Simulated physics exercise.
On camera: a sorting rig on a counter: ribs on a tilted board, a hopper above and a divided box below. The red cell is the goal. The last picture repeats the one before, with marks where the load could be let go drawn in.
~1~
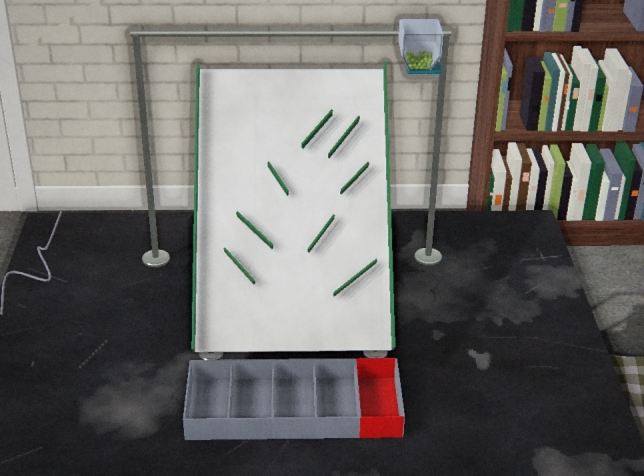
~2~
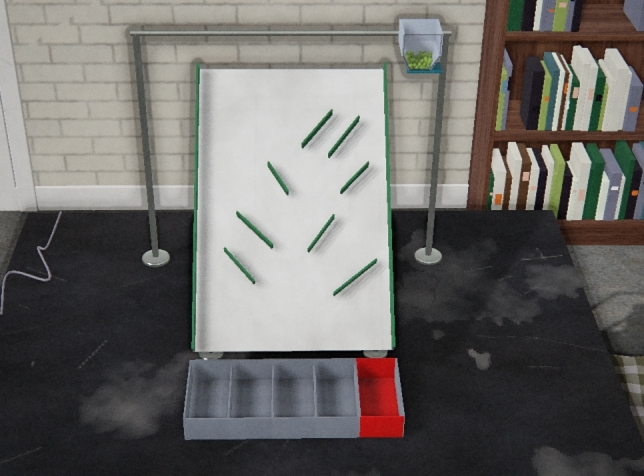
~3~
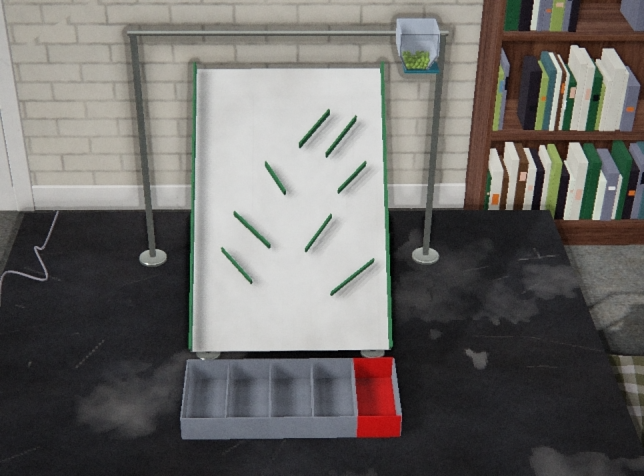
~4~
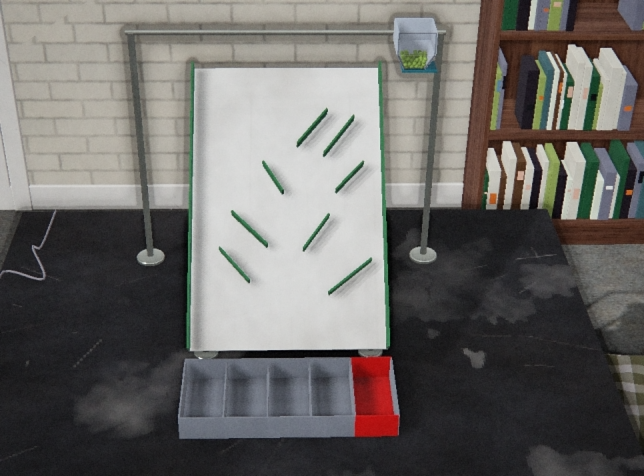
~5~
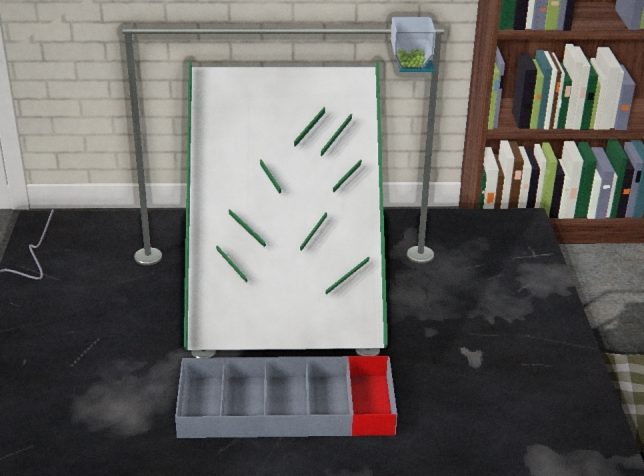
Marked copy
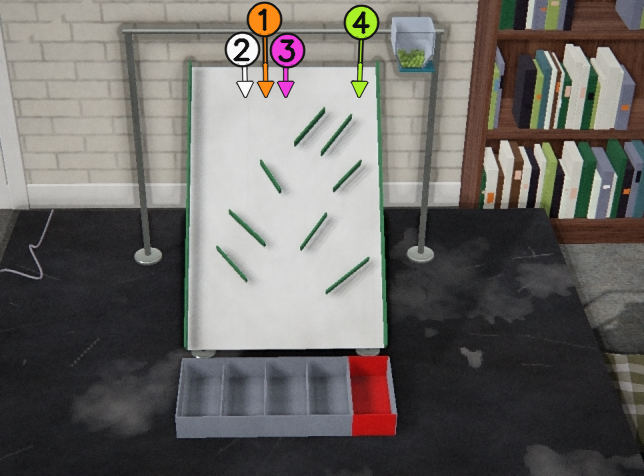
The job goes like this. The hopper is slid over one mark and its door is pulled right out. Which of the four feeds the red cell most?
Go for 4.
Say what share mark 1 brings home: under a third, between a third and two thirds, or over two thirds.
It is under a third.
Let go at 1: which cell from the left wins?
It is the third one.
On the marked copy, mark 1 meets the board at (265, 91); mark 2 meets the board at (245, 91); mark 3 meets the board at (285, 91); mark 4 meets the board at (359, 91).
Choosing 1, not one piece in the red cell, almost all in other cells, about a tenth outside the box.
Choosing 2, about a tenth in the red cell, the larger part in other cells, about a tenth outside the box.
Choosing 3, not one piece in the red cell, almost all in other cells, about a tenth outside the box.
Choosing 4, roughly a third in the red cell, roughly half in other cells, about a tenth outside the box.
